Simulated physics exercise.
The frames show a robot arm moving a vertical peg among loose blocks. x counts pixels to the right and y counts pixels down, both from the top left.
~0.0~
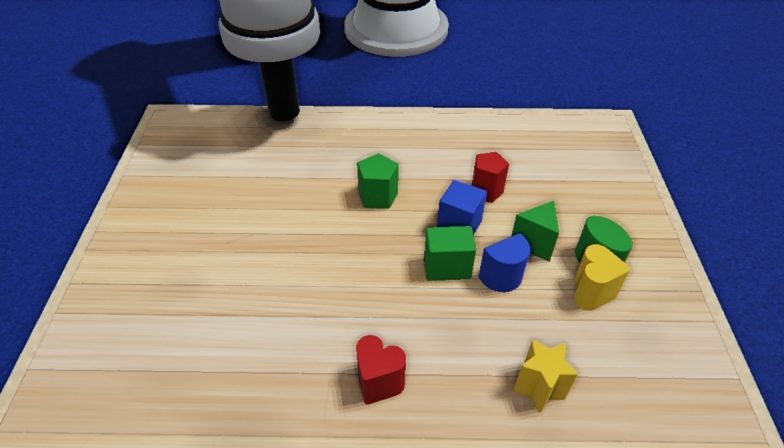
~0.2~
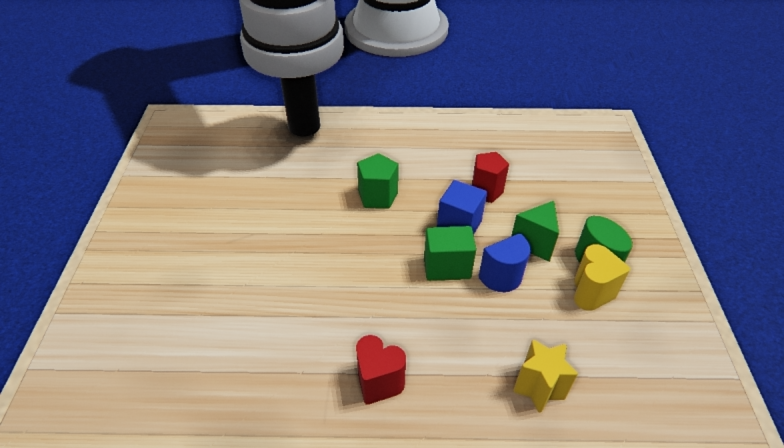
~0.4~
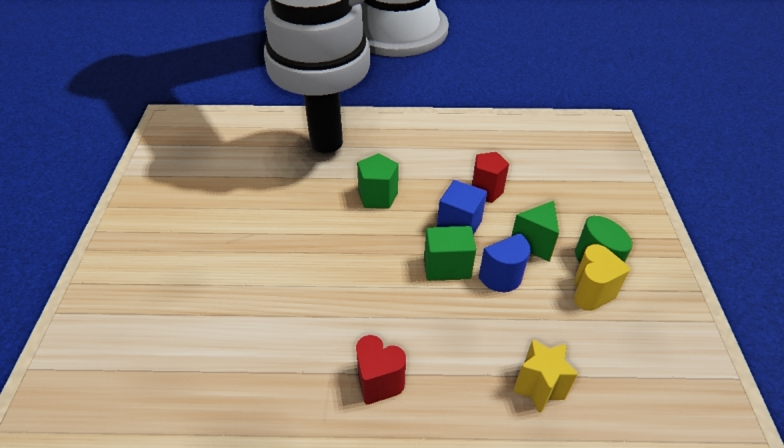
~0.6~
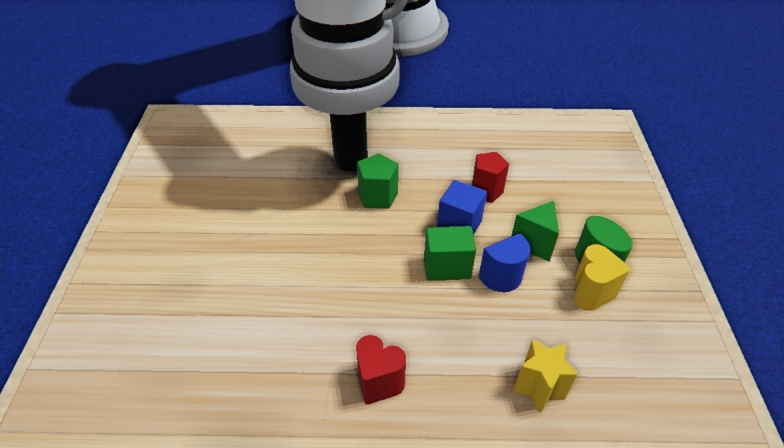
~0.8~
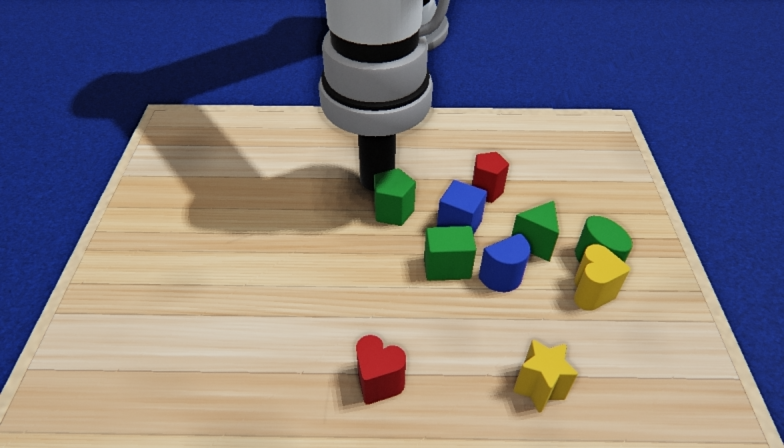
A pale wooden board lies on a blue surface, seen from above at an angle by a still camera. Green, blue and red blocks cluster right of centre beside a yellow heart, with a red heart and yellow star nearer the viewer. A robot arm slides its black peg from the upper left toward the right and nearer, then nudges the green pentagonal block slightly the same way.
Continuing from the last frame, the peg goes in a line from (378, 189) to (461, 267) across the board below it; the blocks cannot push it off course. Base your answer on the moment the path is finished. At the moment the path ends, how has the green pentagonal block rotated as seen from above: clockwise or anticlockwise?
The answer is clockwise.
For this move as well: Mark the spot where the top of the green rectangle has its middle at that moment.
At the end it should sit near (471, 277).
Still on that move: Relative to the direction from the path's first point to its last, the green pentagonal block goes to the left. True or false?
That is false.
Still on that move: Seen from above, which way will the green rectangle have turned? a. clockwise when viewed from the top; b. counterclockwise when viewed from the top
The answer is b.
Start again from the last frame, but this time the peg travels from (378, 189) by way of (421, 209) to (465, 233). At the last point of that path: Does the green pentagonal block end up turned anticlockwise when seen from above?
I believe not.
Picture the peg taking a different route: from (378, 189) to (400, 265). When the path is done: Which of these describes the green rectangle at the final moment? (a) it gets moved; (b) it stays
Option a.
The first path, step by step. One third of the way, peg (404, 204); green pentagonal block (419, 209).
Two thirds of the way, peg (432, 230); green pentagonal block (428, 239), turned 35° clockwise; green rectangle (462, 261), turned 50° anticlockwise; blue square (471, 199), turned 30° anticlockwise; blue D-shaped block (514, 251), turned 15° anticlockwise.
At the end, peg (462, 258); green pentagonal block (429, 254), turned 70° clockwise; green rectangle (471, 277), turned 55° anticlockwise; blue square (476, 202), turned 55° anticlockwise; blue D-shaped block (514, 251), turned 15° anticlockwise.
